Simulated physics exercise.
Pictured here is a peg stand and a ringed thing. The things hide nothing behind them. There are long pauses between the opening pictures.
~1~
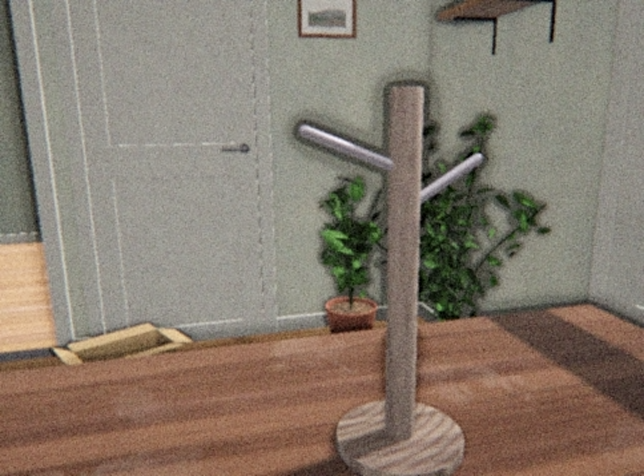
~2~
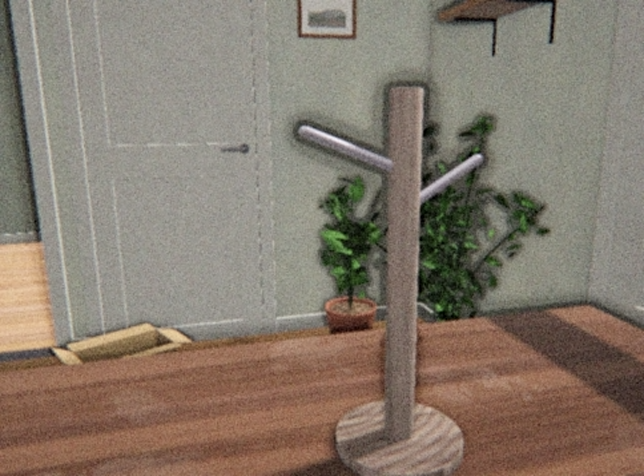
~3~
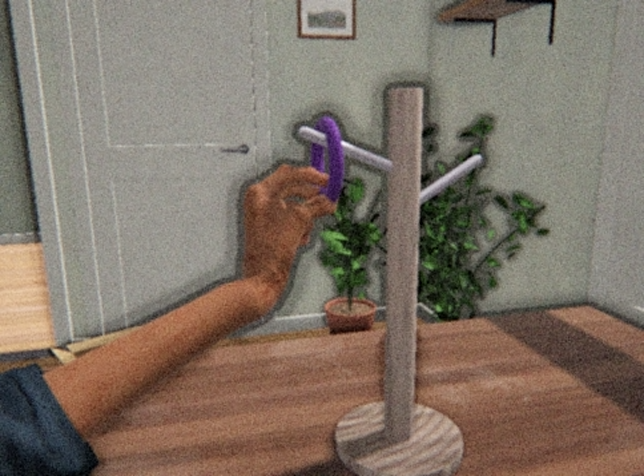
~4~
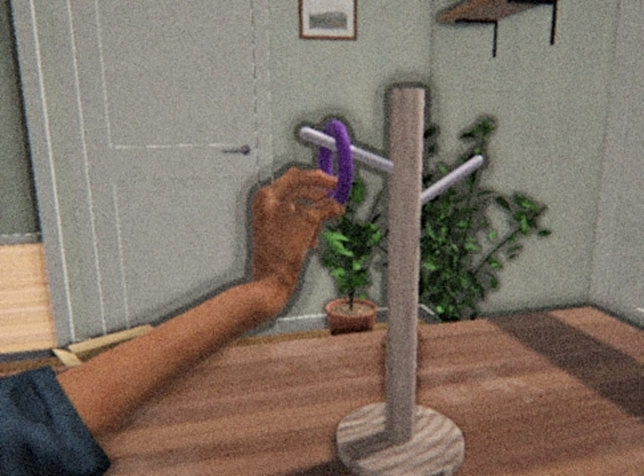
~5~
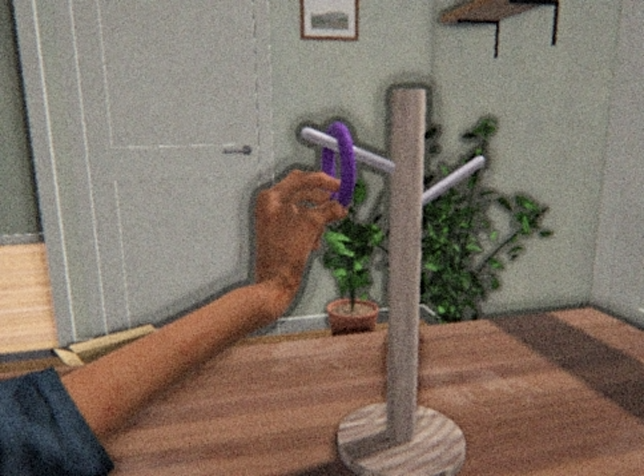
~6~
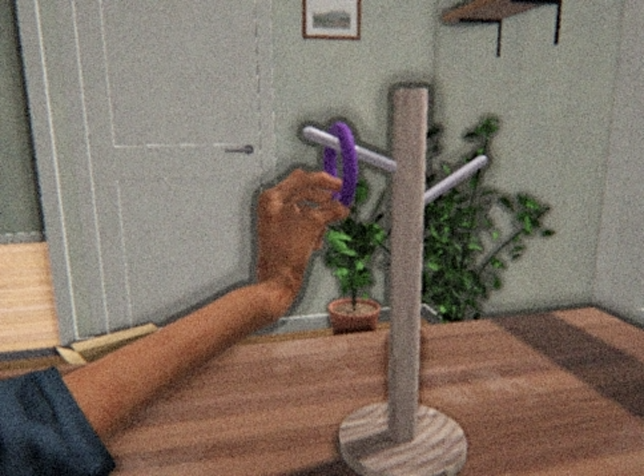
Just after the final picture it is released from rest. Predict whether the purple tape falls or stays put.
Prediction: The purple tape stays put.
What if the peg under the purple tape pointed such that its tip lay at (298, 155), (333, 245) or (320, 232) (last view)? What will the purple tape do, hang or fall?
In order: Stays put; tumbles; tumbles.
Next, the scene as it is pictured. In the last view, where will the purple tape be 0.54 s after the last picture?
Its middle will be near (382, 186).
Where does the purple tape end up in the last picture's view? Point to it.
It comes to rest at about (387, 187) in the last picture.
Then, 0.24 s on from there, purple tape turned 7° from its first pose near (346, 173).
Then, 0.54 s on from there, purple tape turned 6° from its first pose near (382, 186).
In the end, the purple tape hangs there, near (387, 187).
